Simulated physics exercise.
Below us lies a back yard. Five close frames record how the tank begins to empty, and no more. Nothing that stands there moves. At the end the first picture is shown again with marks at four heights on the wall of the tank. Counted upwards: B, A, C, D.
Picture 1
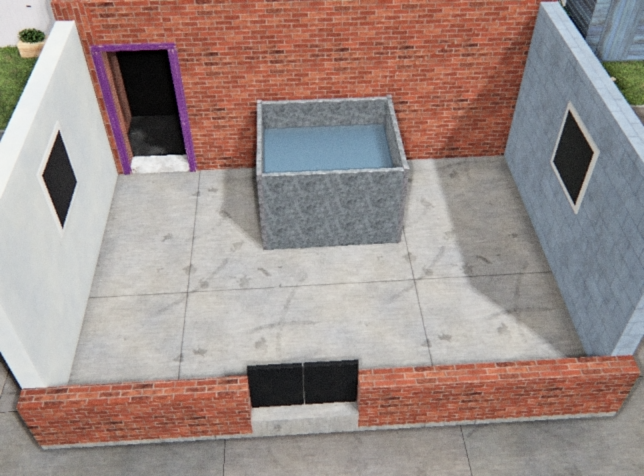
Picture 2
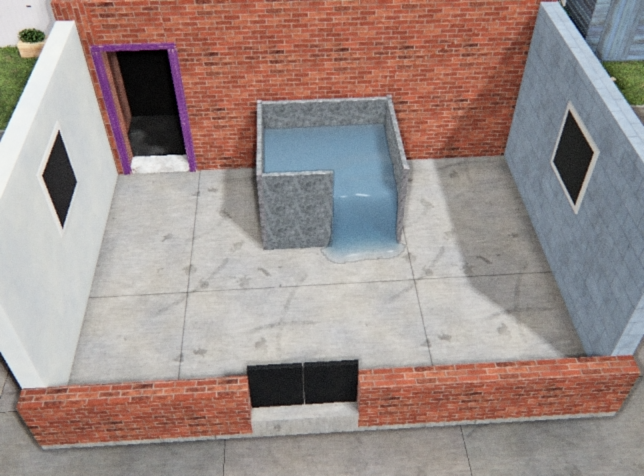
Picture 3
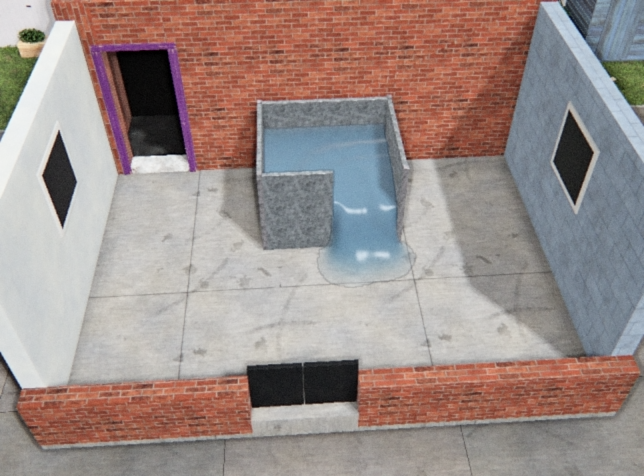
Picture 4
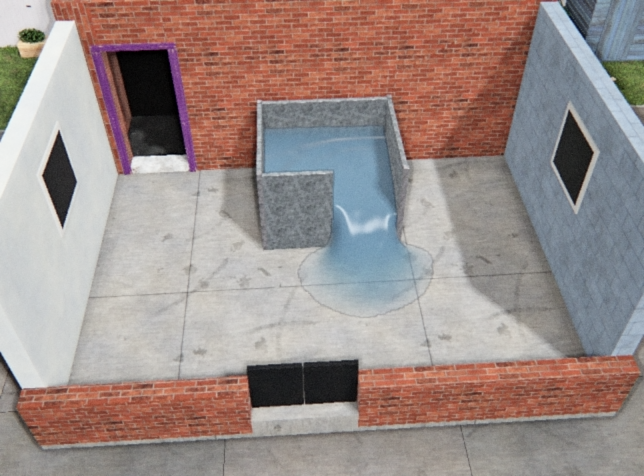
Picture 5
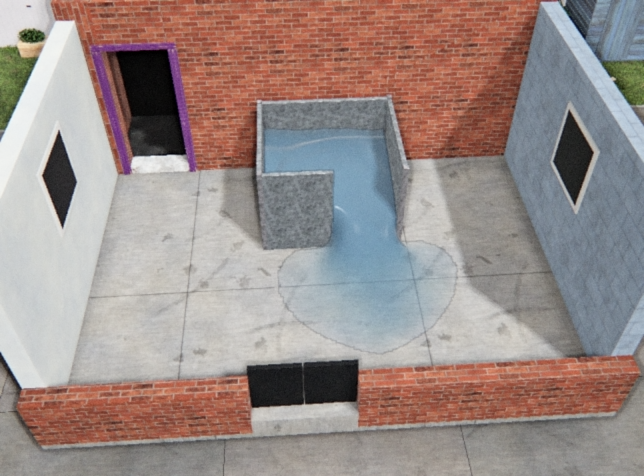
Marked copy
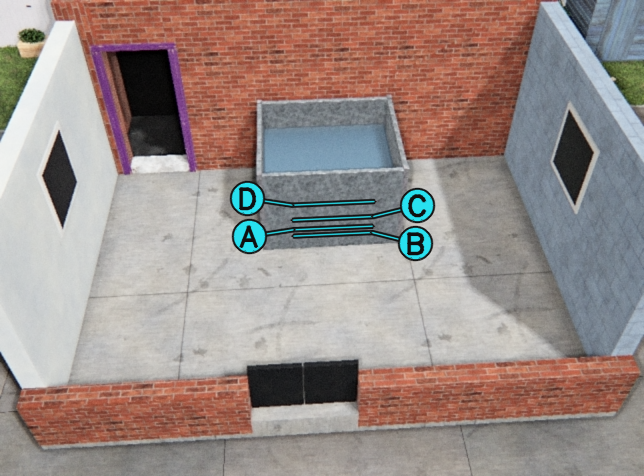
At the start, a grey stone tank of still water stands against the brick wall of a back yard, with a purple doorway to its left. The right part of its front opens and water pours out onto the concrete, then spreads forward and sideways in a widening, rounded pool.
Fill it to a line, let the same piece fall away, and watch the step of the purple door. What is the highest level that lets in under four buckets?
Take D.
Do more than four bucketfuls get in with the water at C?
No.
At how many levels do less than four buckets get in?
All of them.
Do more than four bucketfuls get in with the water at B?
No, that is safe.
In cyan, A at (333, 228); B at (332, 234); C at (333, 218); D at (333, 203); from the bottom up B, A, C, D.
If A is chosen, nothing gets over.
If B is chosen, nothing gets over.
If C is chosen, nothing gets over.
If D is chosen, a splash gets over, under a bucket.
